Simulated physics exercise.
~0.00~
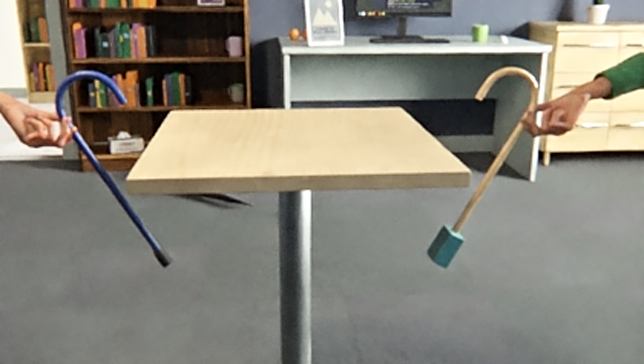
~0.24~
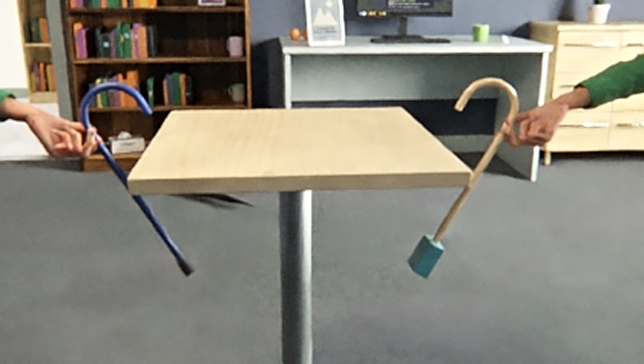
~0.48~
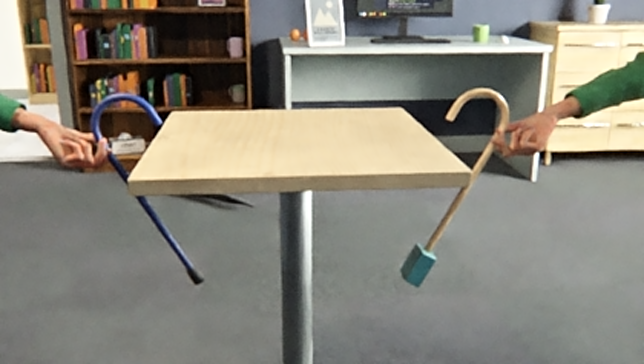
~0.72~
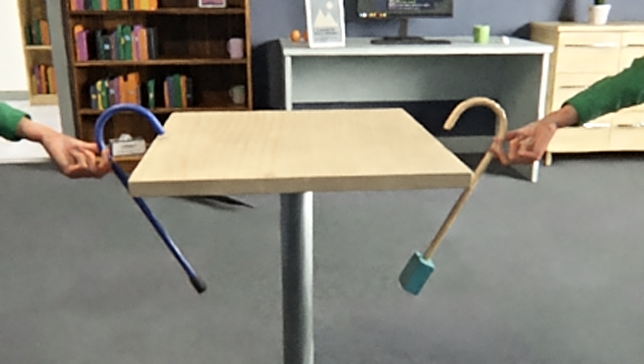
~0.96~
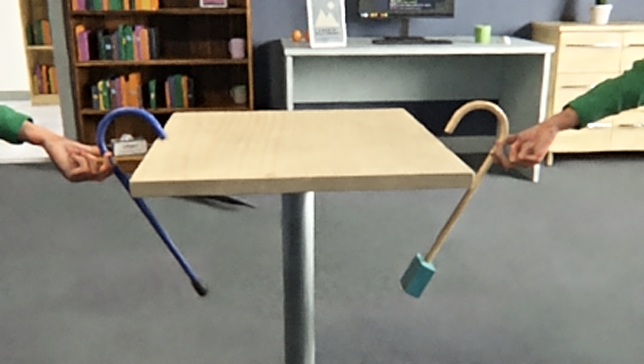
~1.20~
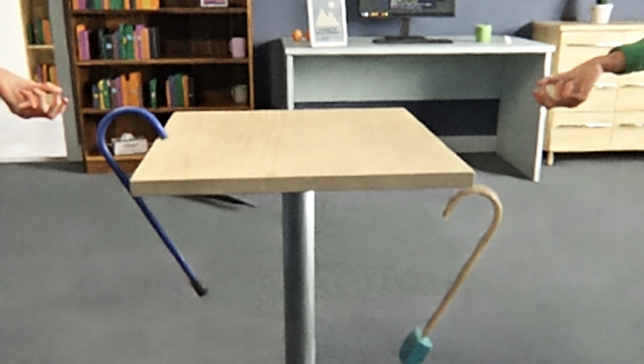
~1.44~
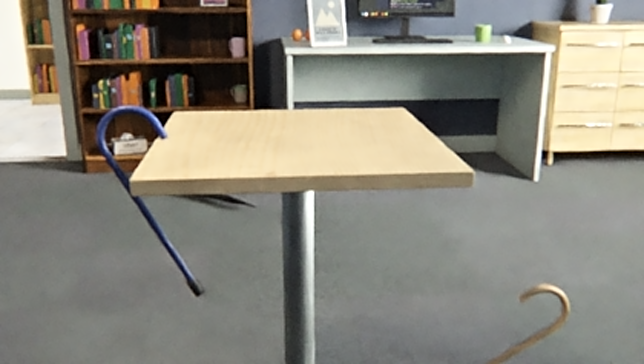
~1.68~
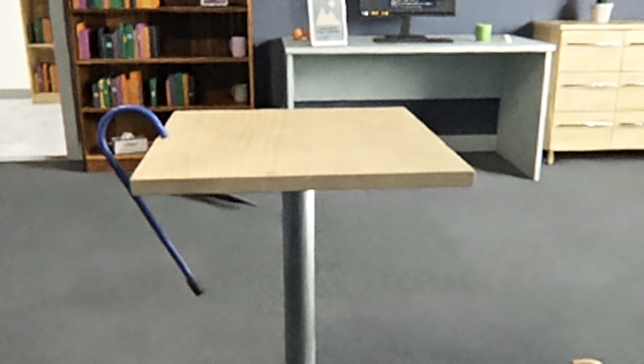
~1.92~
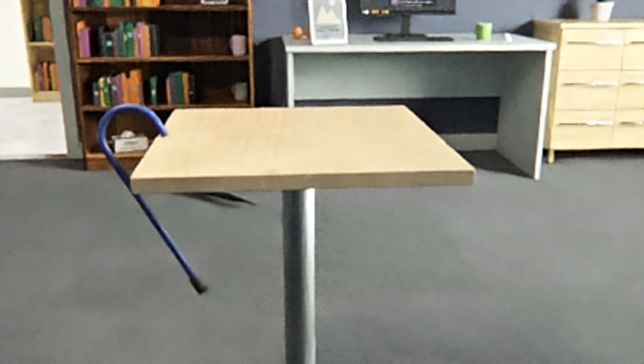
Two hands hooking canes over a table's ends and letting go, the blue one staying hung, the turquoise-tipped one falling away.
